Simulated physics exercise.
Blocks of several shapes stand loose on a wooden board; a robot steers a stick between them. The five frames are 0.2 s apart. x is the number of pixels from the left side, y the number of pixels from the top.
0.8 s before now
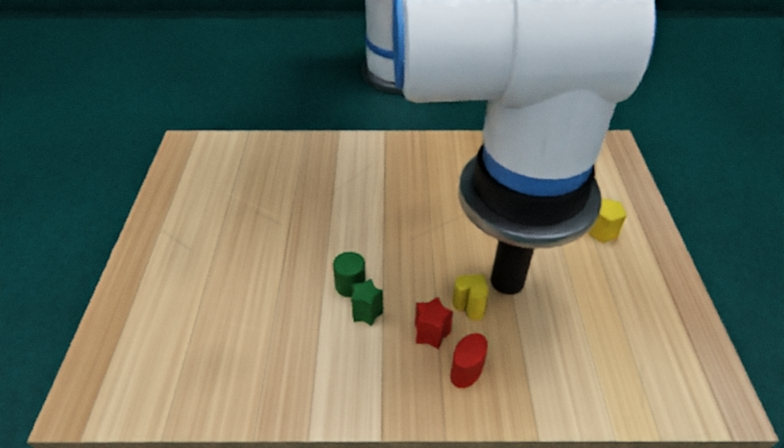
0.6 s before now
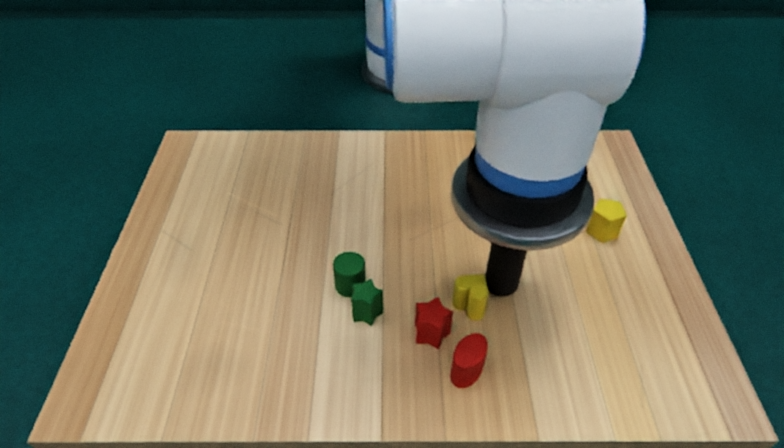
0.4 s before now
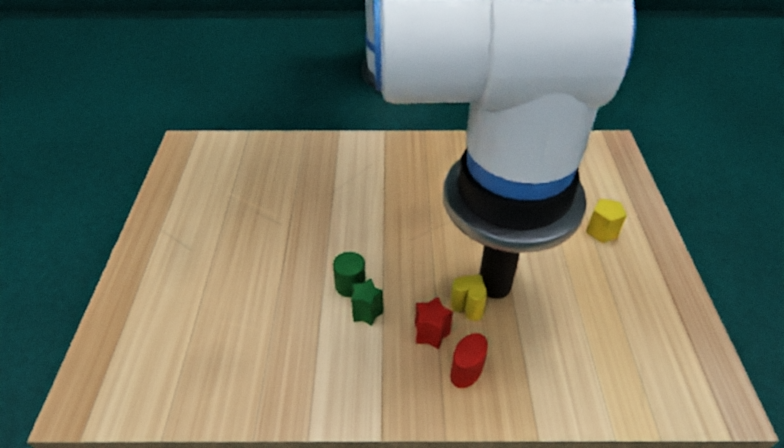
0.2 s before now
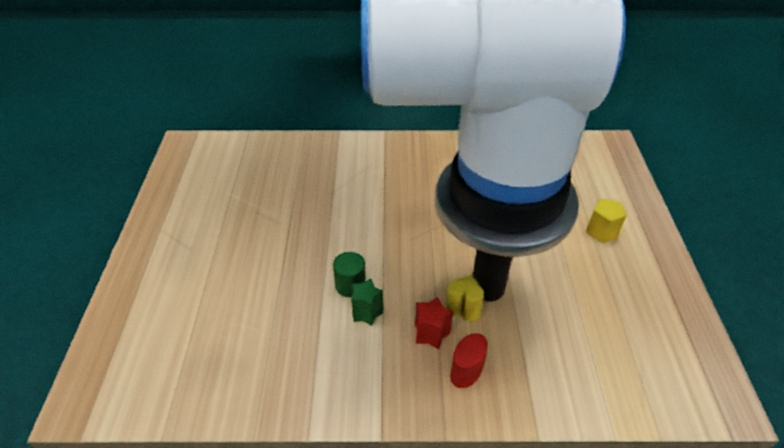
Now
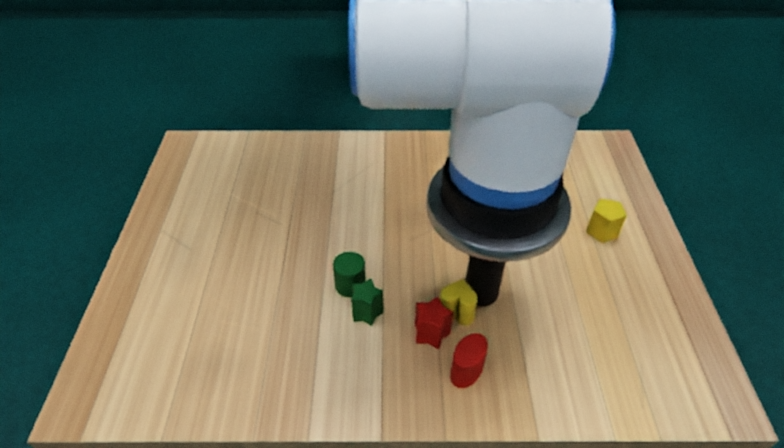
A robot arm holding a dark stick moves slowly left across a wooden board, closing in on a small yellow heart block. The stick then nudges the heart block a short way left, up close beside the red star block, while the red oval, the green blocks and the other yellow block stay still.
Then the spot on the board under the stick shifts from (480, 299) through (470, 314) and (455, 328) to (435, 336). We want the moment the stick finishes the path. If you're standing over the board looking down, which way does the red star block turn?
Anticlockwise, looking down.
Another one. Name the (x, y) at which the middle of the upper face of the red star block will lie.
It should be at about (381, 333).
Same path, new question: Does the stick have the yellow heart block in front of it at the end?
That would be a yes.
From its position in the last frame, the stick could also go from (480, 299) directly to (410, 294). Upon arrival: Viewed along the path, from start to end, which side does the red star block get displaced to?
Over to the left.
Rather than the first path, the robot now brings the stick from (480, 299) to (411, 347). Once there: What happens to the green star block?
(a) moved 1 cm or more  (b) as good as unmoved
I choose b.
The first path, step by step. Halfway along, stick (464, 315); red star block (414, 321), turned 25° anticlockwise; yellow heart block (435, 305), turned 20° clockwise.
At the end, stick (436, 329); red star block (381, 333), turned 20° anticlockwise; yellow heart block (405, 318), turned 25° clockwise; red oval in place.
